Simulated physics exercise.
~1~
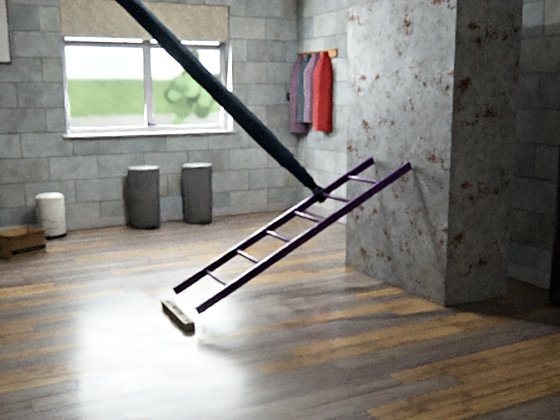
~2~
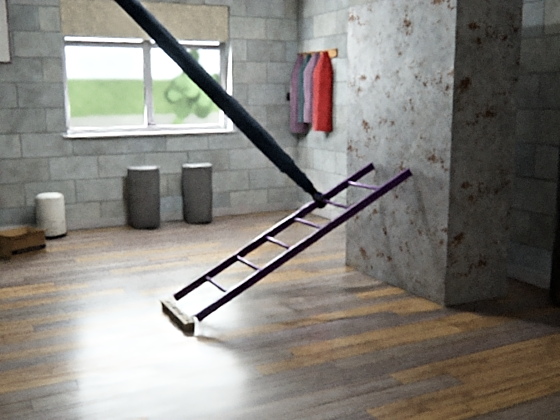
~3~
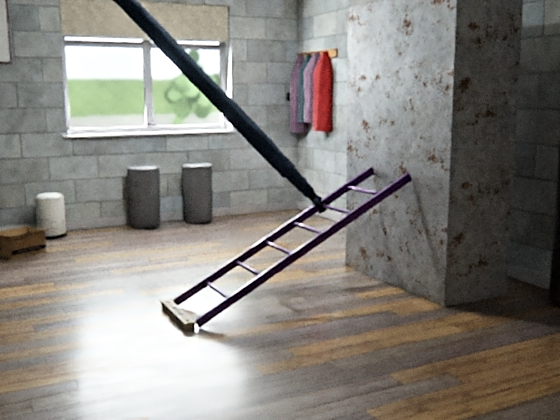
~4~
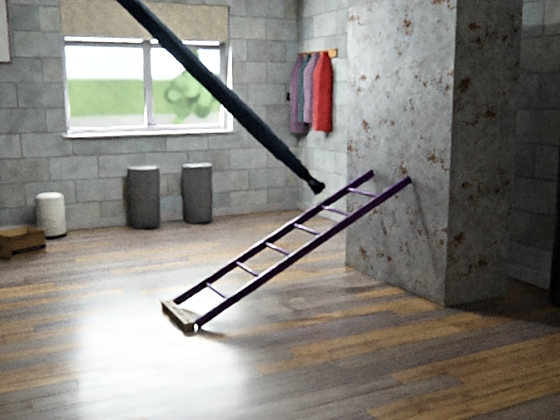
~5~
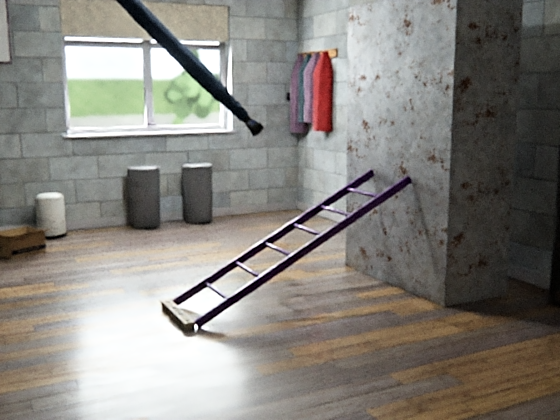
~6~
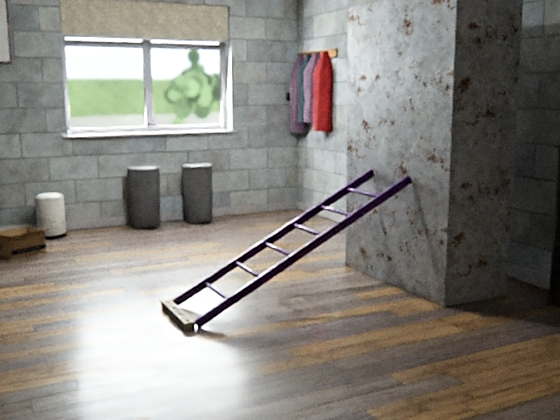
We see a dark arm lower a purple ladder against a concrete pillar in a room with a wooden floor, its foot by a strip of wood. The arm lets go and withdraws out of view, and the ladder stays leaning in place.
